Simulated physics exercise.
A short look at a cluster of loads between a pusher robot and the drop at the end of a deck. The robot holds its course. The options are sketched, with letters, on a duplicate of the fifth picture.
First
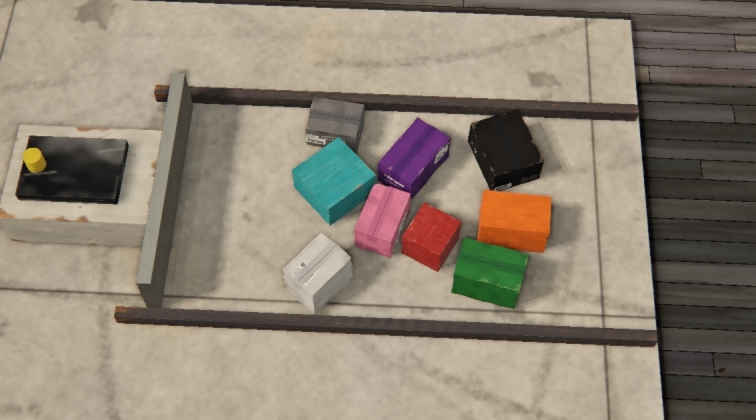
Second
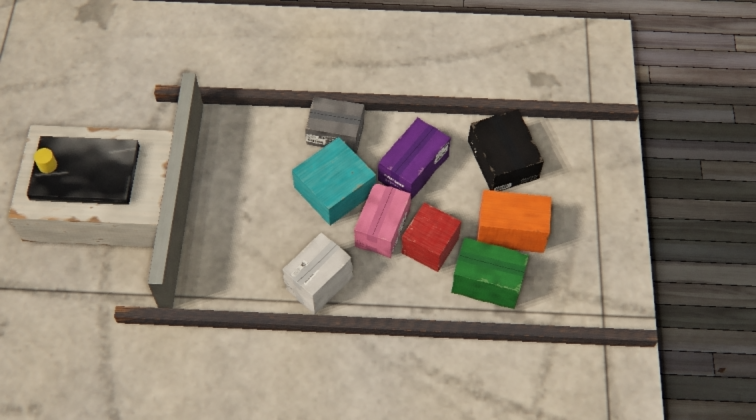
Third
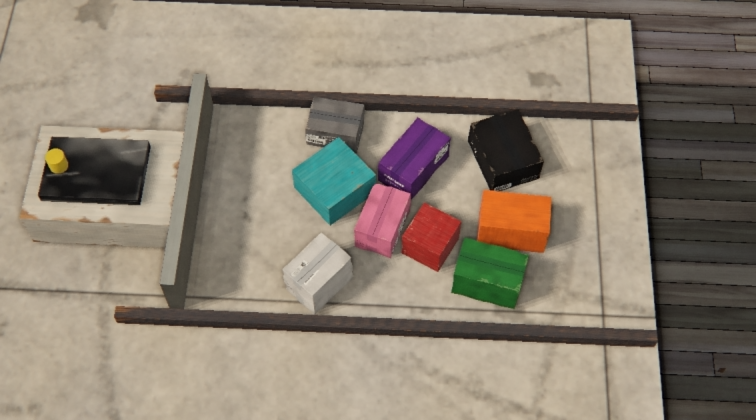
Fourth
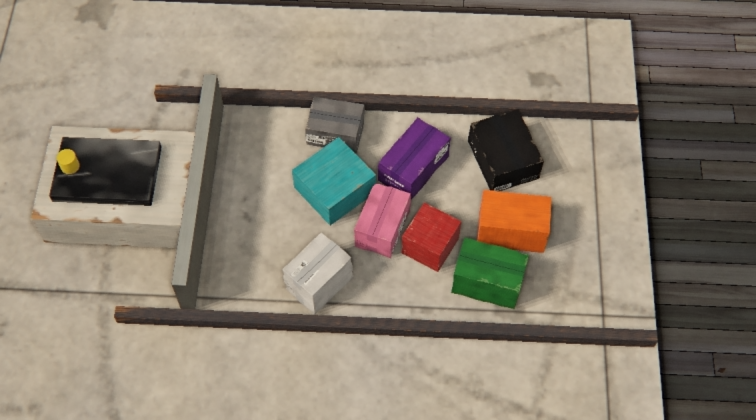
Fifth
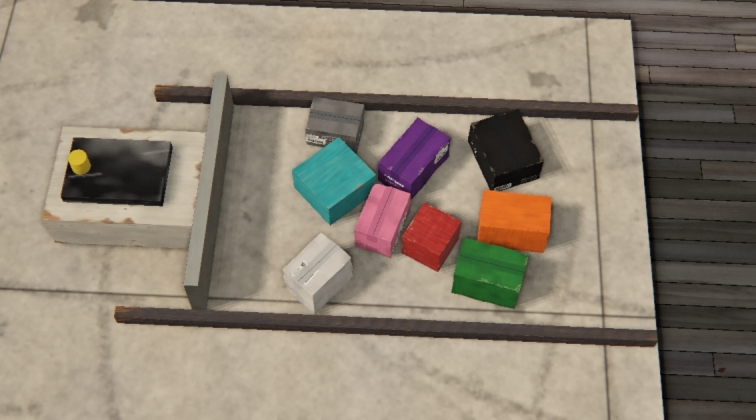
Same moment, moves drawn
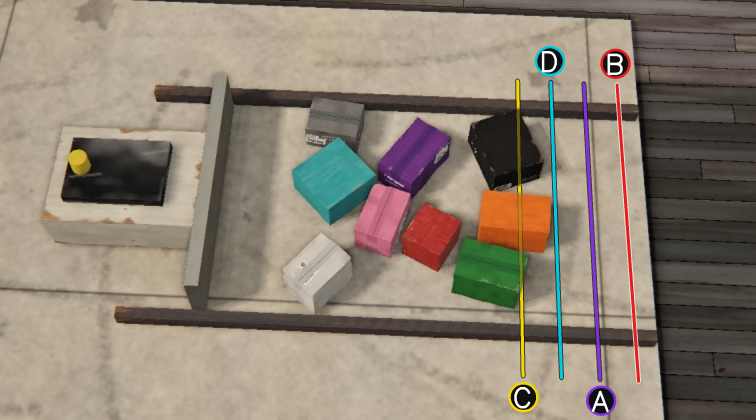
In this clip, a pale block-shaped machine with a wide grey blade slides slowly and steadily right between two dark rails, moving a short distance toward a cluster of nine coloured boxes, which stay still and untouched.
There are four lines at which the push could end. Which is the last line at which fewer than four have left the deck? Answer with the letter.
No fourth one falls up to D.
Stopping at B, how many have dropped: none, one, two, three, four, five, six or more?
By then, six or more.
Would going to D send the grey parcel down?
By then, no.
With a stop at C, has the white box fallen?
No.
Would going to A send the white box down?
By then, no.
On the marked copy, A at (591, 220); B at (627, 222); C at (520, 217); D at (556, 219).
Following D. Soon after the start, robot (249, 176); grey parcel (372, 125); white box (365, 267).
Later, robot (375, 181); green box (604, 289); orange crate (592, 213).
In the end, robot (475, 186); orange crate over the edge; black box over the edge; three fallen.
As for the rest, A drops six; B drops nine; C is within the limit but short.
